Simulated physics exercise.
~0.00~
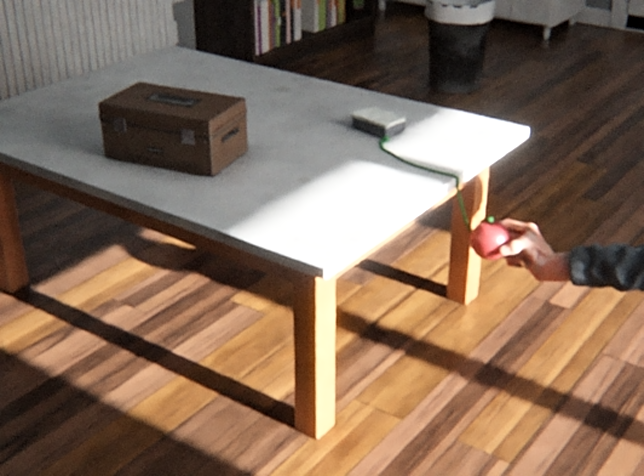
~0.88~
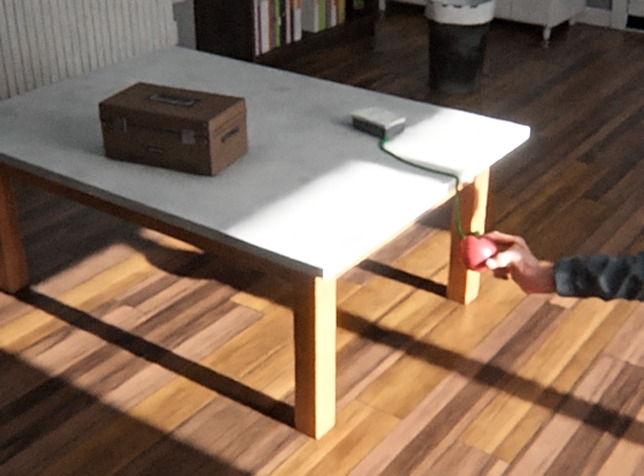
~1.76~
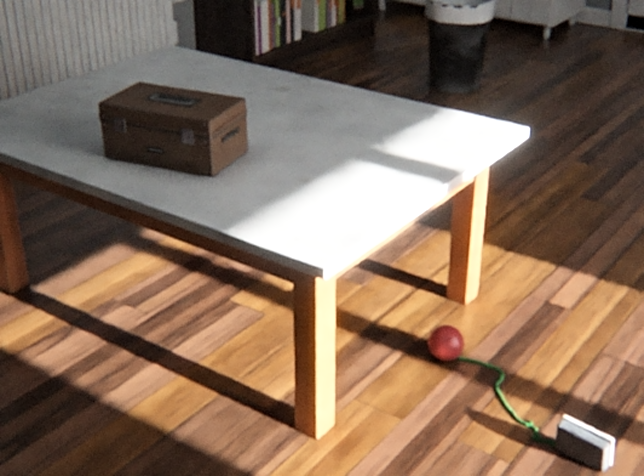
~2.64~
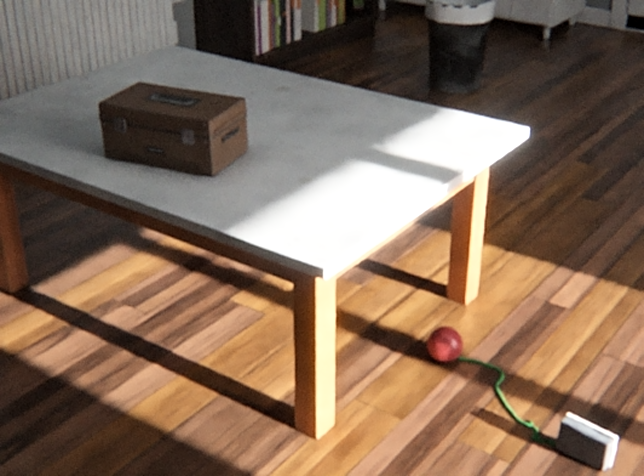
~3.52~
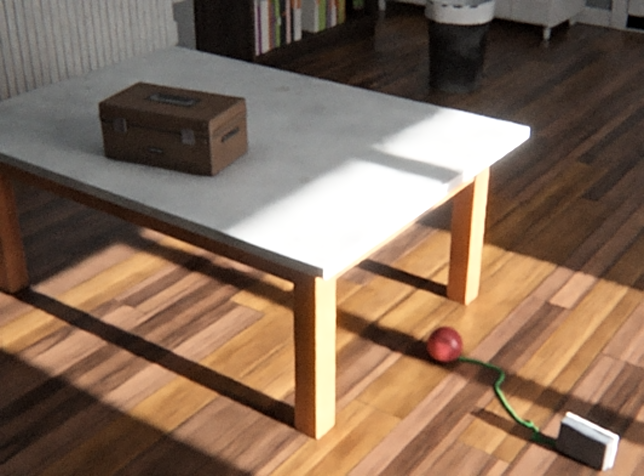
We see a hand lower a red apple, tied by a green shoelace to a small sponge on a white-topped table beside a brown toolbox. Once released, the apple lies on the floor with the sponge pulled off nearby, while the toolbox stays put.
